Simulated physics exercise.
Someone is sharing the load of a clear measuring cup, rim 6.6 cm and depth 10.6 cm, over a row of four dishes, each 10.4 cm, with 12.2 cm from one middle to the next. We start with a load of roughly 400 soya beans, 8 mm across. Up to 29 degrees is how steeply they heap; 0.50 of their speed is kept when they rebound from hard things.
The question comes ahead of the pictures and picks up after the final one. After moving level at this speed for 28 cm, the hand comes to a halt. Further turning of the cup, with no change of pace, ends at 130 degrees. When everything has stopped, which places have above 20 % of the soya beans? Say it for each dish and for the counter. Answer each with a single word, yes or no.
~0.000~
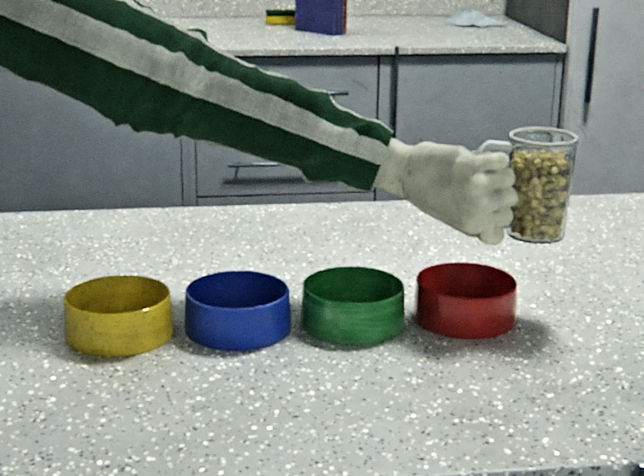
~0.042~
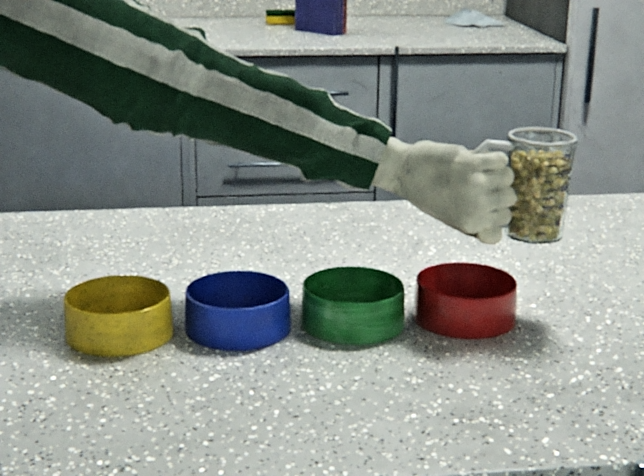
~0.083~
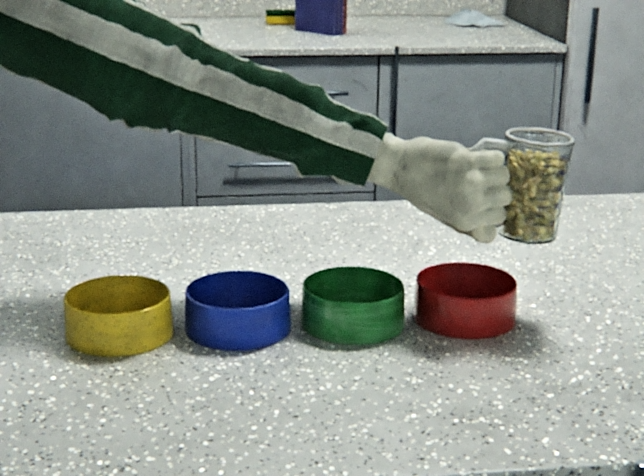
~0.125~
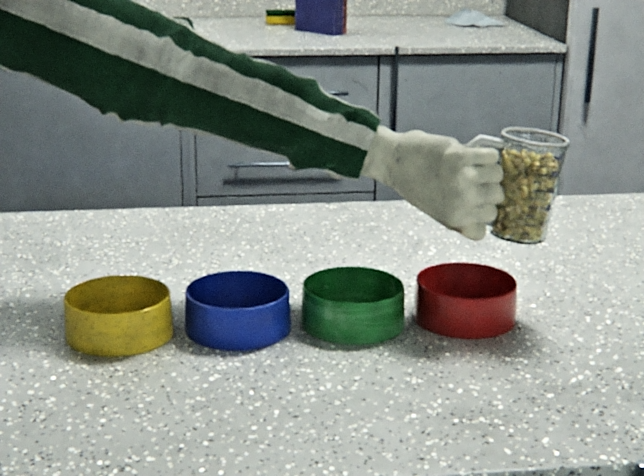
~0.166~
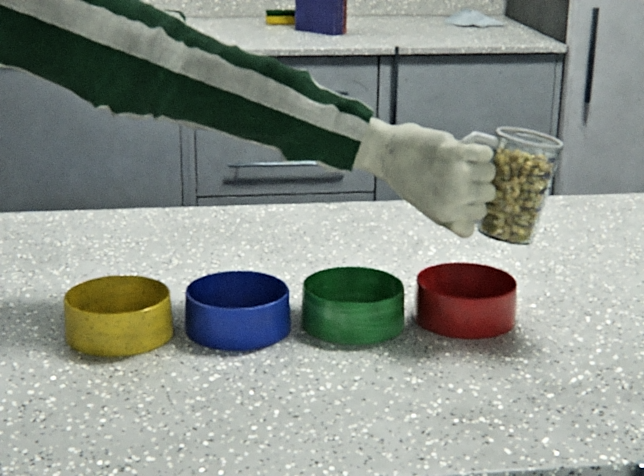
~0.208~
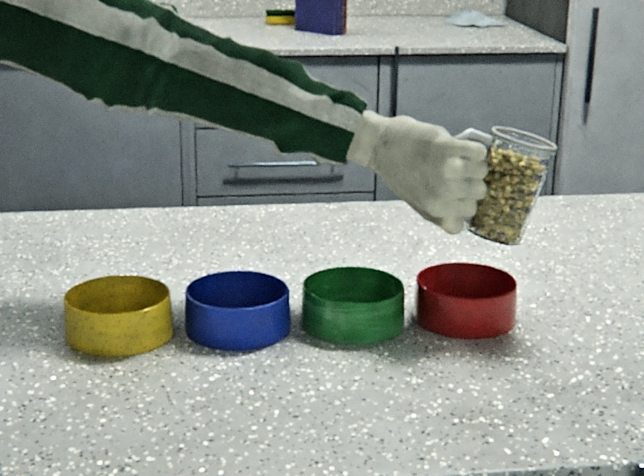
Red no, blue no, green yes, yellow no, counter no.
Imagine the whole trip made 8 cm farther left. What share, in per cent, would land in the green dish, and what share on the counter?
The green dish would get 0 and the counter 10.
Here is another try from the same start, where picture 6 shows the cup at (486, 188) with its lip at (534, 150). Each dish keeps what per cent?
Red 0, blue 0, green 100, yellow 0.
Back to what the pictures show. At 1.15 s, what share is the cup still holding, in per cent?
Somewhere close to 90 percent.
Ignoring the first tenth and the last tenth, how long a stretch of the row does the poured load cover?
I'd put it near 6 cm.
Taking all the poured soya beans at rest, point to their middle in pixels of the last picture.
(351, 303) or so.
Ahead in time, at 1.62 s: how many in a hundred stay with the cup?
Around 5 in a hundred.
Then, at 0.77 s, tilt 68 degrees; cup holds 100 %.
After 1.15 s, tilt 105 degrees; cup holds 90 %, green 5 %.
Then, at 1.62 s, tilt 130 degrees; cup holds 5 %, green 95 %.
At rest (2.1 s), red 0 %, blue 0 %, green 100 %, yellow 0 %, counter 0 %.
